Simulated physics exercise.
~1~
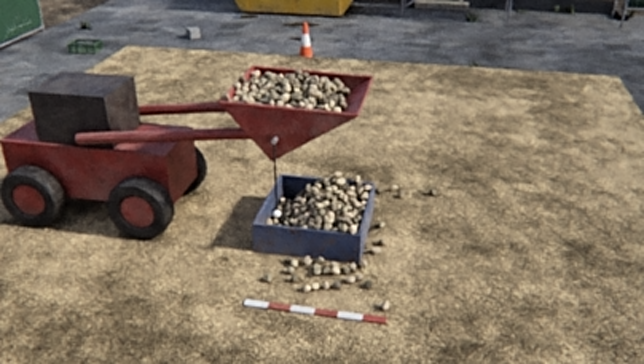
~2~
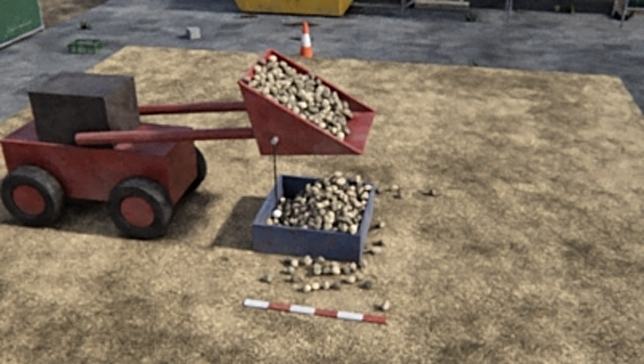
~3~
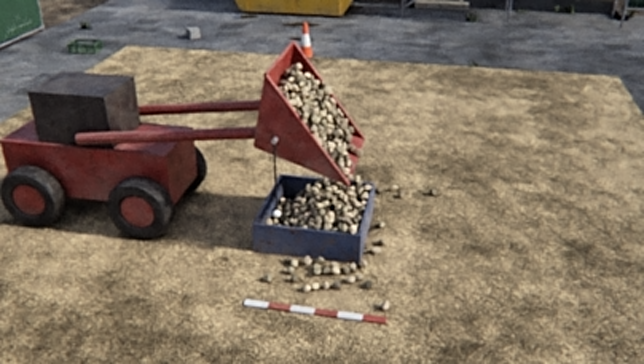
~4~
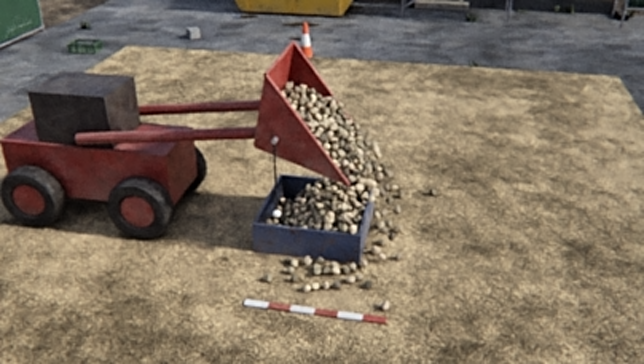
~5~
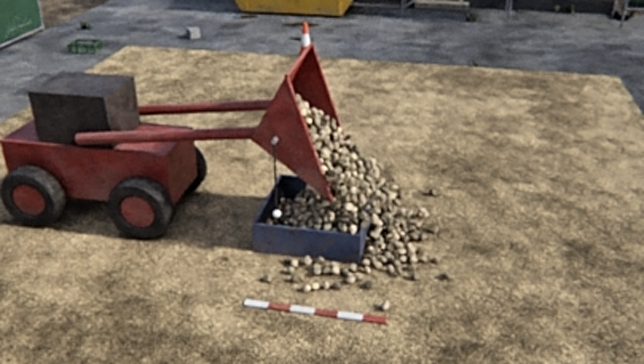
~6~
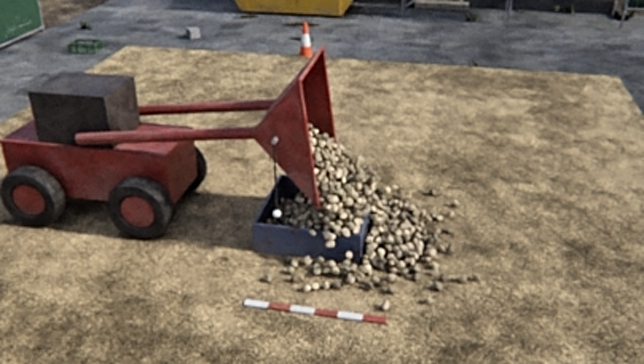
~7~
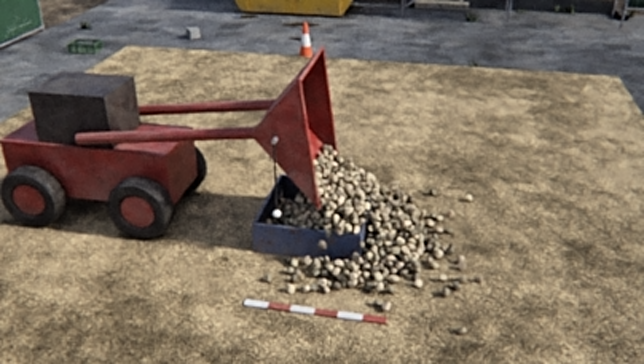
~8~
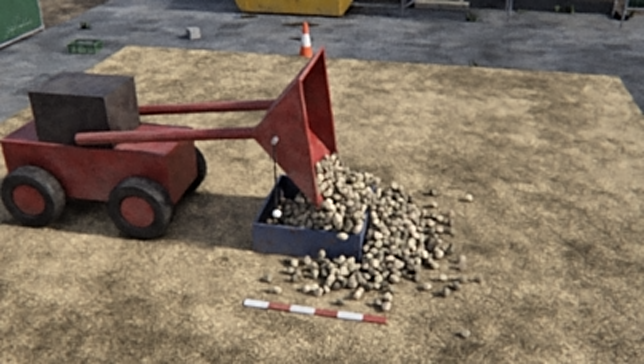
A red loader tips its bucket, spilling stones over a blue bin and the ground.
